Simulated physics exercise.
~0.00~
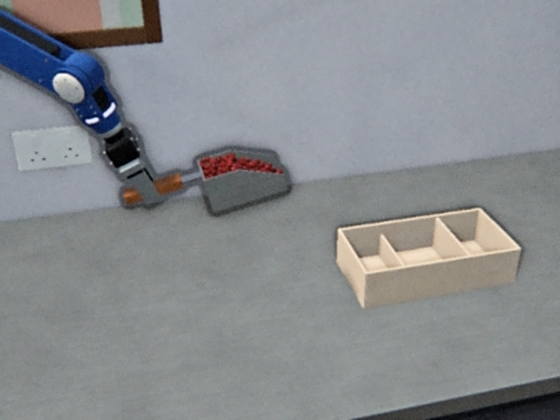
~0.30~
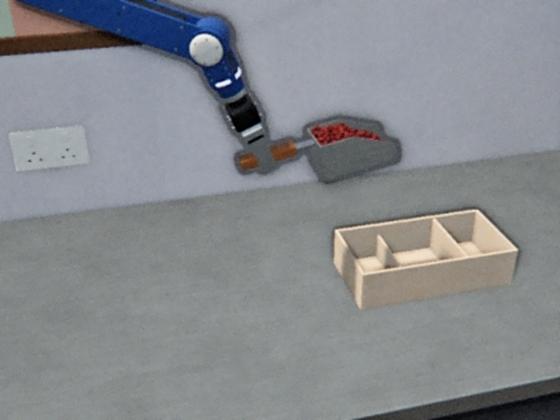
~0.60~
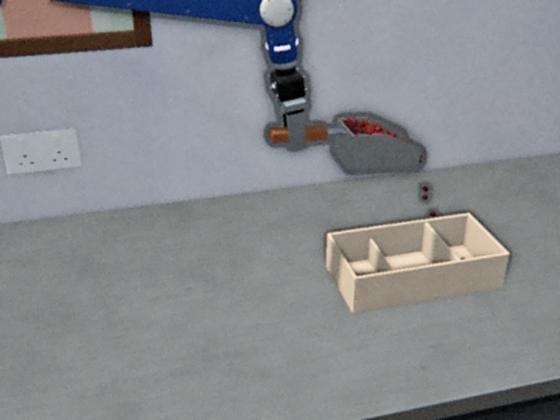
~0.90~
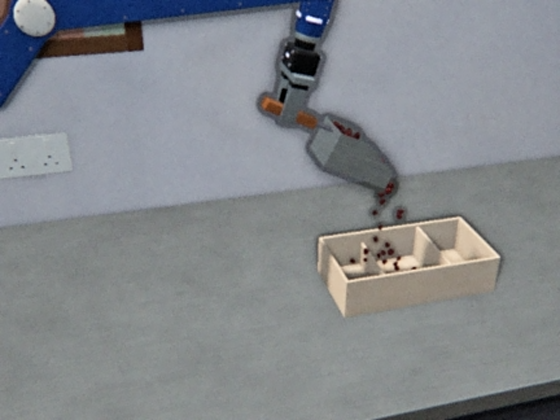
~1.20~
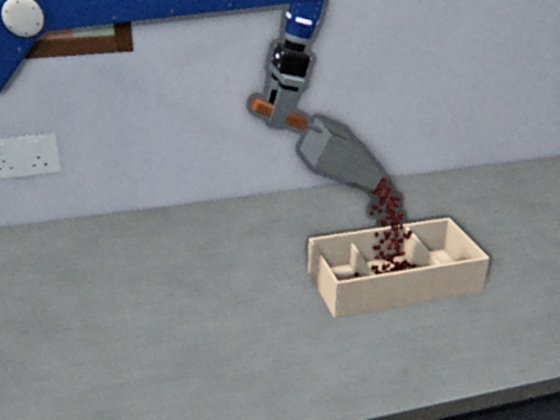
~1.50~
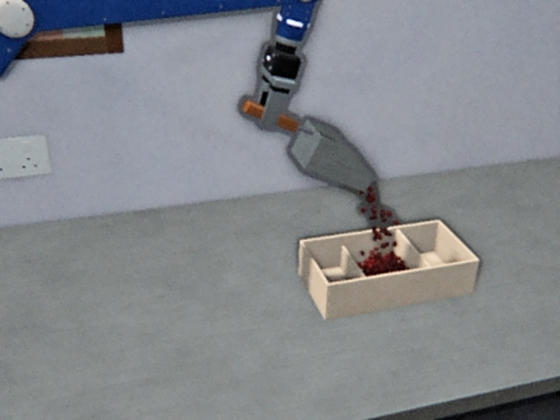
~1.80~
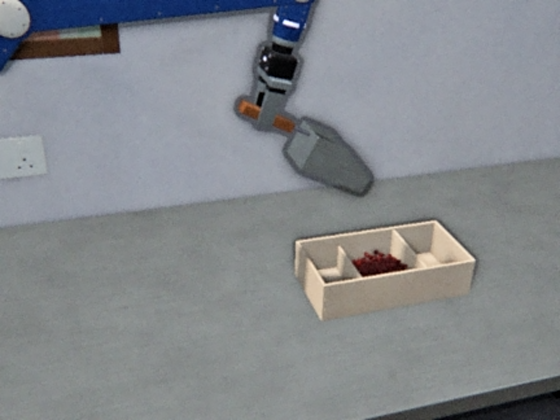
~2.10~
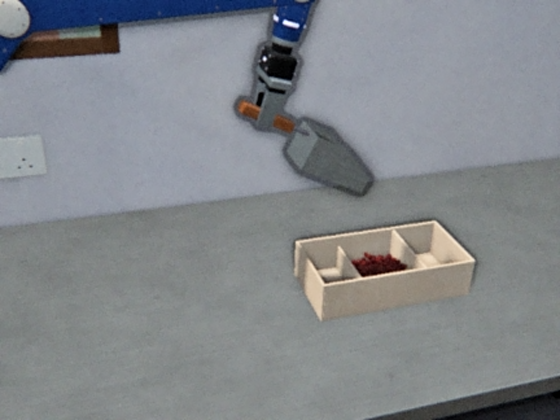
On a grey tabletop against a pale wall, a blue robot arm carries a grey scoop of dark red beans rightward above a pale three-part box, then tips it, pouring them mostly into the middle compartment, where they rest in a heap below the still-tilted scoop.
